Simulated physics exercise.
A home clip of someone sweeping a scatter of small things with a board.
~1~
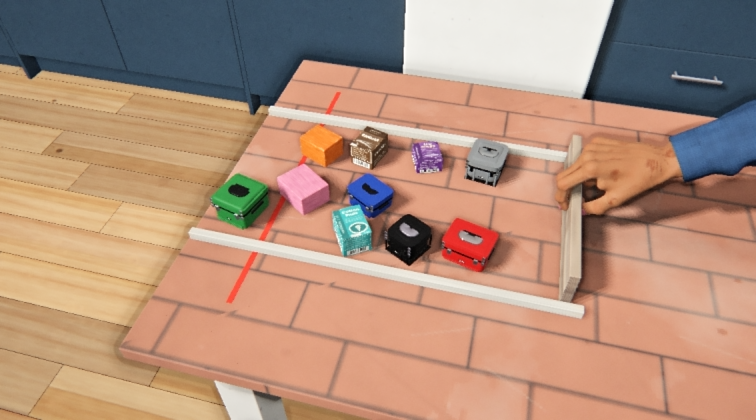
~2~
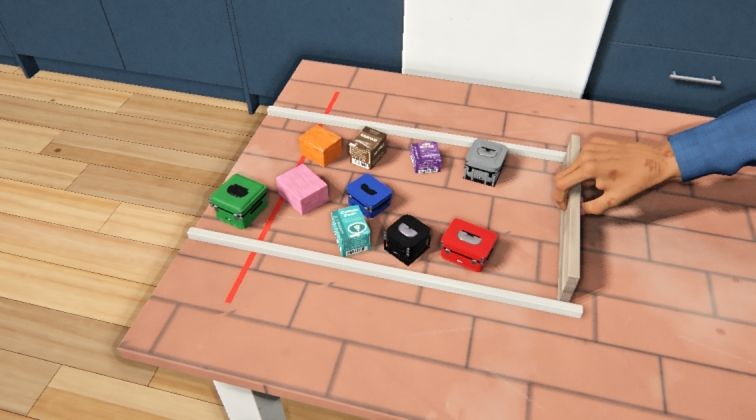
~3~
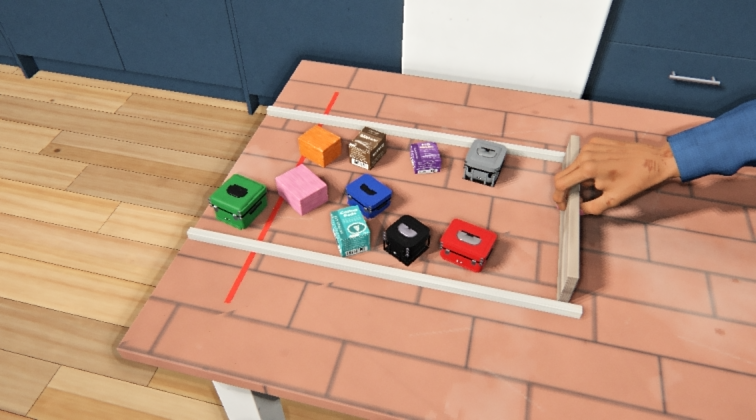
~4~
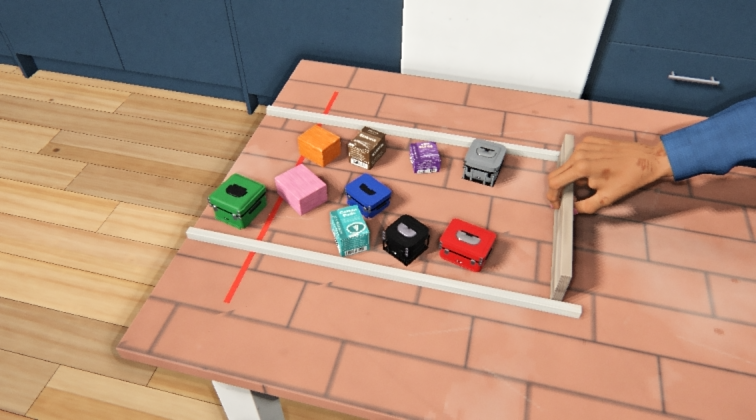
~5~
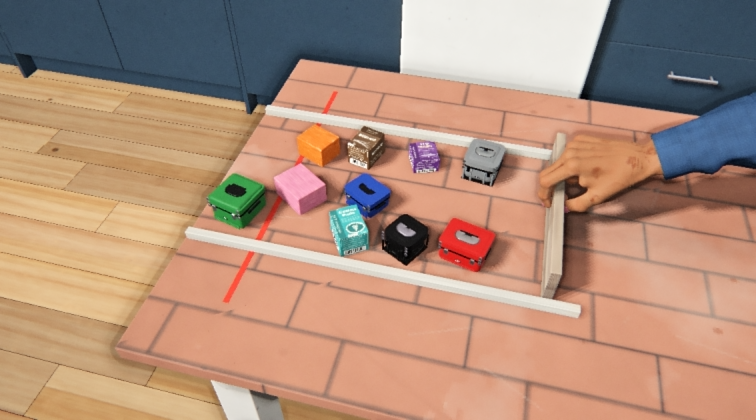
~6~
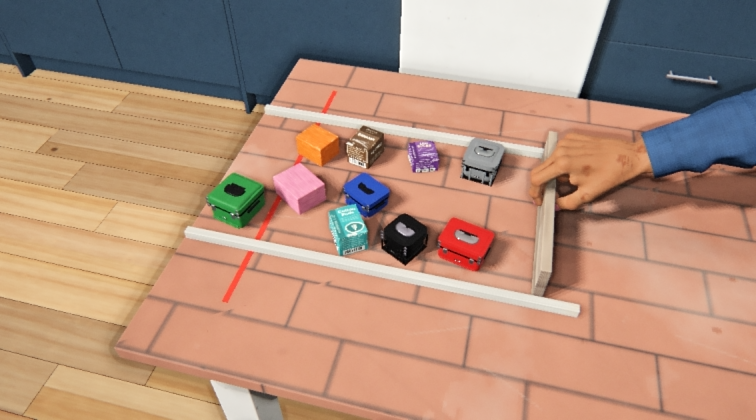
A hand slides a wooden board slightly left between two white rails toward scattered small boxes.
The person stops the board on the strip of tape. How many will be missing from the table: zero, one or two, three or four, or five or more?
In the end the number that fall off is three or four.
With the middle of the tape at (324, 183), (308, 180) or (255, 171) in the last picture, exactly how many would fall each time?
In that order 1, 2 and 7.
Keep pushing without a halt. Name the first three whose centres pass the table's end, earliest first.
Earliest first: The green case, then the orange block, then the turquoise box.
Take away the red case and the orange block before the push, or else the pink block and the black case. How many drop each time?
It would be 2 and 3.
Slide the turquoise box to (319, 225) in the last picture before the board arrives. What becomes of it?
The turquoise box is lost.
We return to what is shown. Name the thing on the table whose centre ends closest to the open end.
That is the black case.
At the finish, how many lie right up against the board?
The number is 3.
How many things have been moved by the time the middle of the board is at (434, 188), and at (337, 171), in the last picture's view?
By then 5, and 10.
A little later, none off yet; green case at rest near (238, 201); orange block at rest near (318, 145); pink block at rest near (300, 189).
Next, none off yet; green case moving near (229, 199); orange block shifted about its own width near (277, 140); pink block moving near (293, 187).
When it is over, the number that fall off is three or four; down, turquoise box, brown box, orange block and green case.
